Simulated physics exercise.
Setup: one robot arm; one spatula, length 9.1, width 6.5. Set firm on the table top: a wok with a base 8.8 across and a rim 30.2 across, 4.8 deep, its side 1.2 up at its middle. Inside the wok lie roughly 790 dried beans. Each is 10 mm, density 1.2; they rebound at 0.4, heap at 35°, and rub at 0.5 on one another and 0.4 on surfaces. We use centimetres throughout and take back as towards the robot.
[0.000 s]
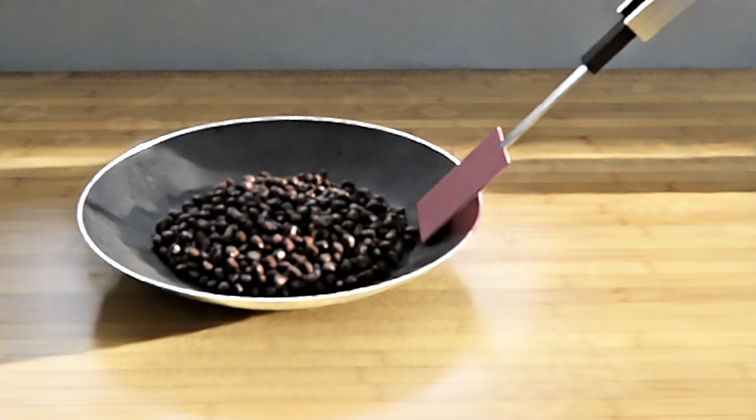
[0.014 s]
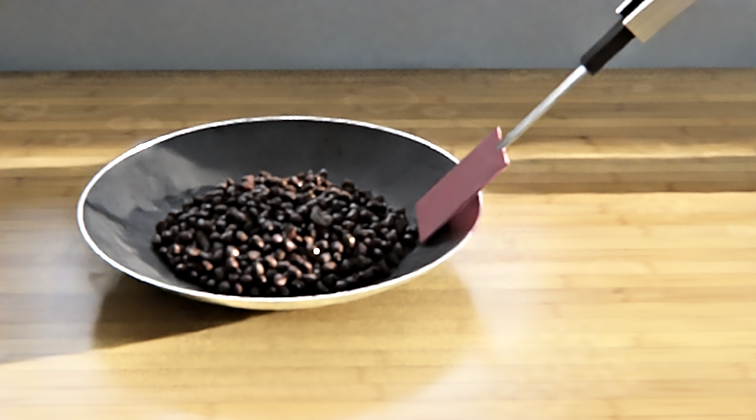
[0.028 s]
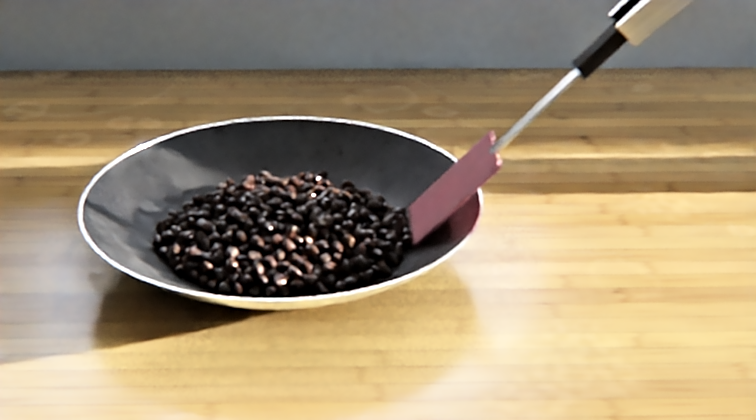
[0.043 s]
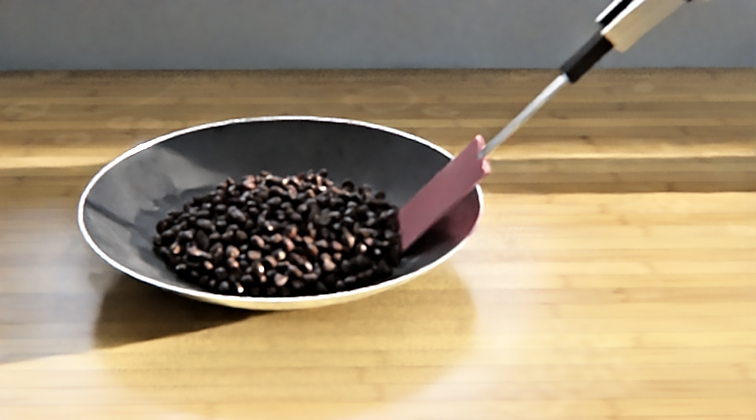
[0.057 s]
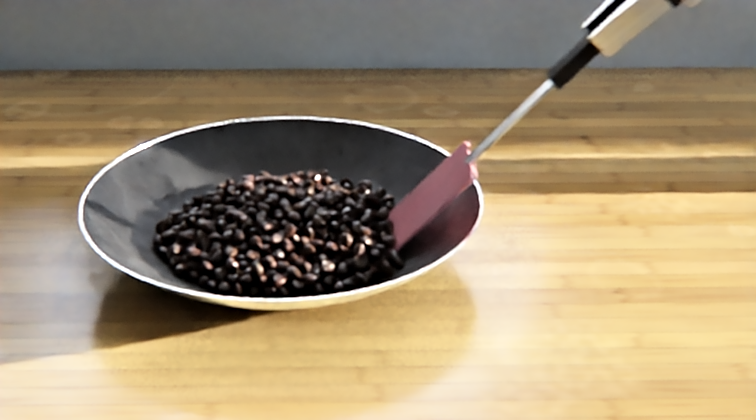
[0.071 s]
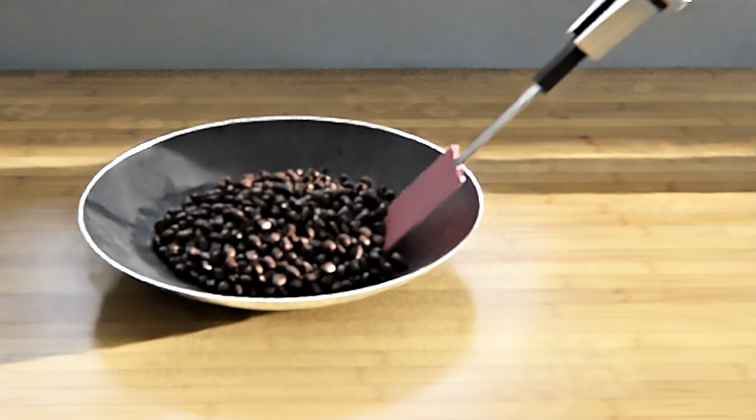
On a wooden table top, a robot arm held a pinkish-red spatula at the right side of a wok of dark beans, then slid it slightly left and down against the pile, which barely shifted.
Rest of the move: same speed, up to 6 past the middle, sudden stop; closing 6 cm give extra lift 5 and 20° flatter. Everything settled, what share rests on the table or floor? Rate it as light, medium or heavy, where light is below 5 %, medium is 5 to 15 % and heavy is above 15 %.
Rating: Light.
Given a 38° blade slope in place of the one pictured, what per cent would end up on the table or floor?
My guess is close to 0 per cent.
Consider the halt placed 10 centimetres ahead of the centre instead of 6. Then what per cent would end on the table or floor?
Result: Approx. 10 %.
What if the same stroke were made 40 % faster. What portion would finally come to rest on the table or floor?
The share on the table or floor would be about 10 percent.
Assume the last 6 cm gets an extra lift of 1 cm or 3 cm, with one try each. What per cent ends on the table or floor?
I'd say close to 0 percent for the first and close to 0 percent for the second.
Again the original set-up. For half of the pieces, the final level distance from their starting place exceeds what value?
Some 4 cm.
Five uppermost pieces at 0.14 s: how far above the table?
Roughly 5 centimetres.
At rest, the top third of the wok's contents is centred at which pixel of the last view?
Roughly at (170, 211).
After 0.14 s, sloping 47°, highest piece 5 above the table; 790 in the wok.
After 0.21 s, sloping 39°, highest piece 6 above the table; 790 in the wok.
After 0.44 s, sloping 27°, highest piece 7 above the table; 780 in the wok, 4 on the table or floor, 6 on the blade or in flight.
After 1.49 s, sloping 27°, highest piece 5 above the table; 779 in the wok, 11 on the table or floor.
At rest, 779 in the wok, 11 on the table or floor. That is 1 % on the table or floor.
